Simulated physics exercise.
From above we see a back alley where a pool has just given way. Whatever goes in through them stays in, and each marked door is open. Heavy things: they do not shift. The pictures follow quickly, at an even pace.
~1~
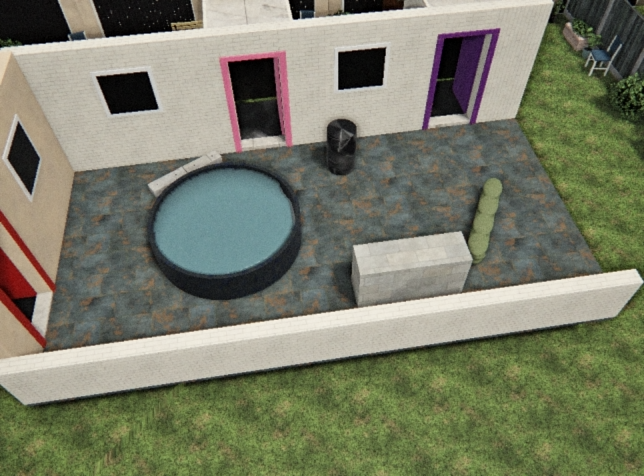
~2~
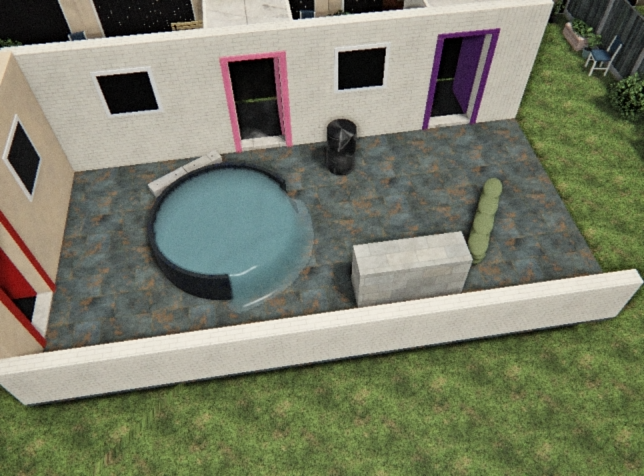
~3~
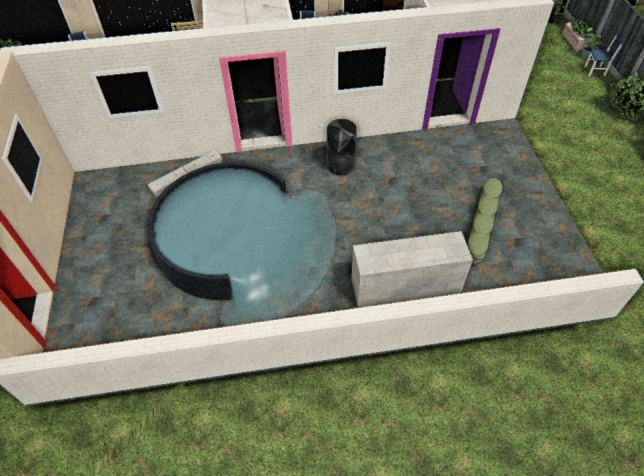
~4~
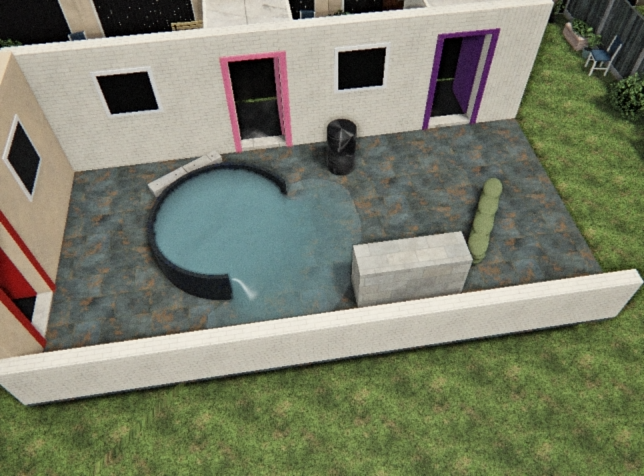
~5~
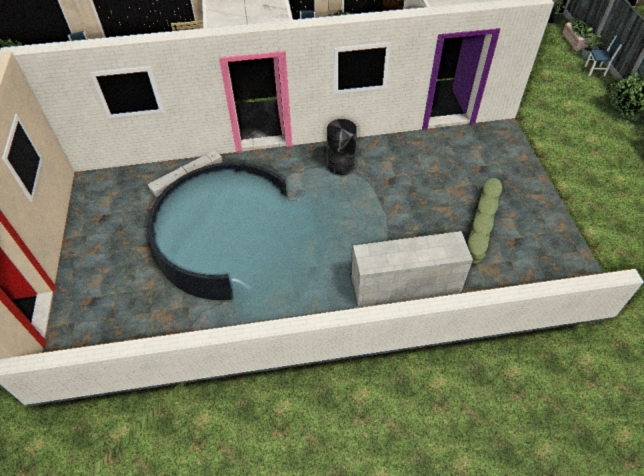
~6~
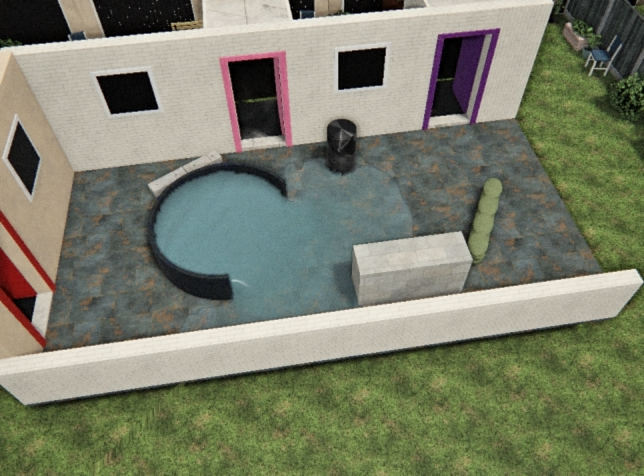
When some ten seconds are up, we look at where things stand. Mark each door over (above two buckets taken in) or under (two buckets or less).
Red door: Over. Purple door: Over. Pink door: Under.
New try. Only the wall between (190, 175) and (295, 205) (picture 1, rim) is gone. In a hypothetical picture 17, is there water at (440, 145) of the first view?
There: Awash.
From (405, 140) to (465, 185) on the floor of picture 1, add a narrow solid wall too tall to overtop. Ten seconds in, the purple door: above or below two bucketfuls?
My answer is that the purple door remains below the mark.
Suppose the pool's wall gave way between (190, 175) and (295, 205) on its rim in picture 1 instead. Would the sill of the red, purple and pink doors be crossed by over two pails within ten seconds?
Well, the red door stays beneath it, then the purple door stays beneath it, and the pink door gets past it.
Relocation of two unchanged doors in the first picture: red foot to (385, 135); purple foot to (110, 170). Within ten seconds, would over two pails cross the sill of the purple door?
Well, in that case the purple comes up short.
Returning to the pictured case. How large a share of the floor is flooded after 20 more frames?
Close to 65 %.
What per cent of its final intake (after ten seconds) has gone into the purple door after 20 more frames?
By my reckoning, 5 percent.
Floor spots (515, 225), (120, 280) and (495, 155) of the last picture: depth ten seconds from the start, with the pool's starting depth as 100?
Respectively 4, 6 and 6 per cent.
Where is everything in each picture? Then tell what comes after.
In the first frame, the round pool at (225, 218) is whole and still.
In the second frame, water pours out at (292, 252) and has run to (231, 304).
In the third frame, the front is at a hidden place, out from the gap at (292, 253).
In the fourth frame, water pours out at (292, 254) and has run to a hidden place.
In the fifth frame, the front is at (352, 177), out from the gap at (292, 254).
In the sixth frame, water pours out at (292, 255) and has run to (380, 175).
A moment on, water covers 40 % of the floor; the red door not reached, the purple door not reached, the pink door not reached.
Next, water covers 55 % of the floor; the red door not reached, the purple door wet at the sill, nothing in, the pink door not reached.
Then, water covers 65 % of the floor; the red door under two buckets in, the purple door under two buckets in, the pink door wet at the sill, nothing in.
Later, water covers 85 % of the floor; the red door over two buckets in, the purple door over two buckets in, the pink door wet at the sill, nothing in.
In the end, water covers 95 % of the floor; the red door over two buckets in, the purple door far over two buckets in, the pink door wet at the sill, nothing in.
